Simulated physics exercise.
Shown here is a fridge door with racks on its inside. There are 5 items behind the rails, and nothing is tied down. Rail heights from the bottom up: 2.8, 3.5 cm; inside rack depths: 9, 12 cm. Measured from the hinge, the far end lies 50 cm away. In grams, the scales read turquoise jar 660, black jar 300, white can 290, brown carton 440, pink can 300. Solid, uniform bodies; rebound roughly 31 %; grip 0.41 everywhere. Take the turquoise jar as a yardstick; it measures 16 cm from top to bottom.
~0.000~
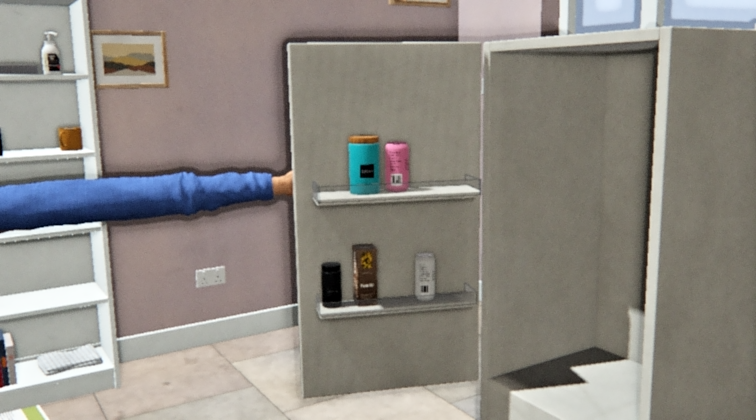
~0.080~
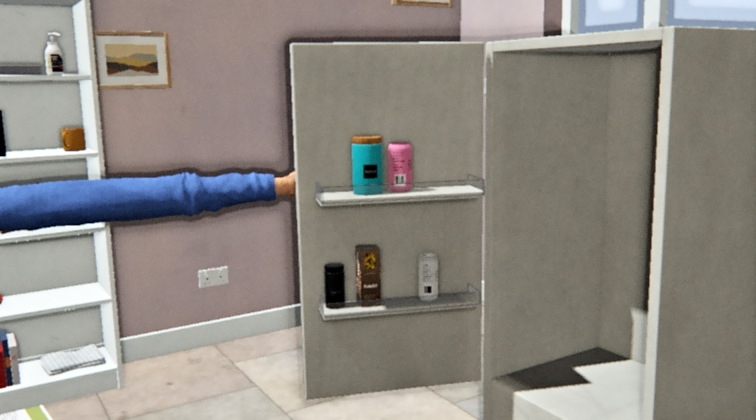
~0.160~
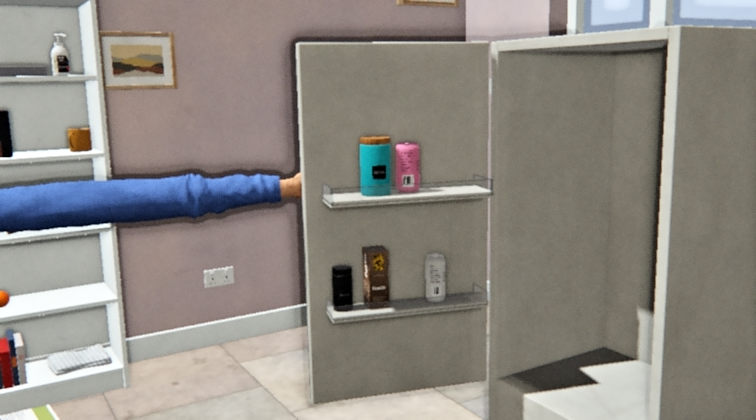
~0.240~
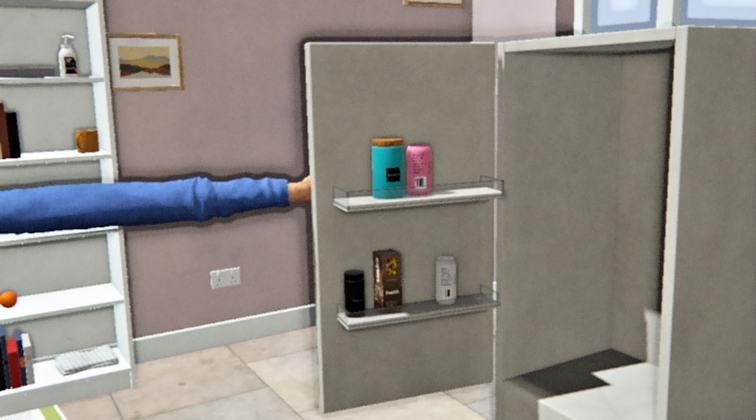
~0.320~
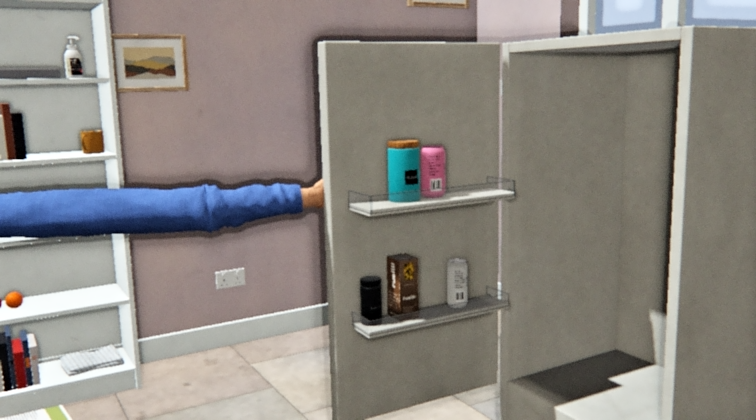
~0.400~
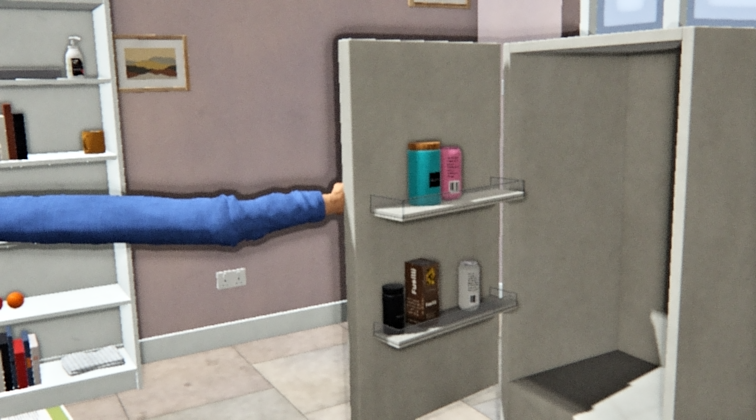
A blue-sleeved arm reaches in from the left and grips the outer edge of an open grey fridge door, seen from the front in a room with mauve walls, white shelves and a tiled floor. The door's upper rack holds a turquoise jar and a pink can, the lower a black jar, brown carton and white can. The hand swings the door partway toward closed, slowly then faster, while the view shifts slightly left.
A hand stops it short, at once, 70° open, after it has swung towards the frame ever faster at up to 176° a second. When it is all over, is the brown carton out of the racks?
In the end, the brown carton drops out.
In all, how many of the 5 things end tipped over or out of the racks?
Count: 3.
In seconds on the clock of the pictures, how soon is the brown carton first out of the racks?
That first happens close to 0.6 seconds.
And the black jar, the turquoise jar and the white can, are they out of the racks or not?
Observed: Black jar exits its support; turquoise jar exits its support; white can remains in bounds.
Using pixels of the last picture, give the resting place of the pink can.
Look near (474, 175) and you'll find it.
After 0.80 s, open by 70°; turquoise jar, black jar and brown carton now out of the racks; pink can leaning 5°; white can slid 2 cm.
After 1.00 s, open by 70°; pink can slid 3 cm; white can slid 2 cm.
At rest (1.6 s), out of the racks, turquoise jar, black jar and brown carton; the other 2 in place, give or take 5 cm.
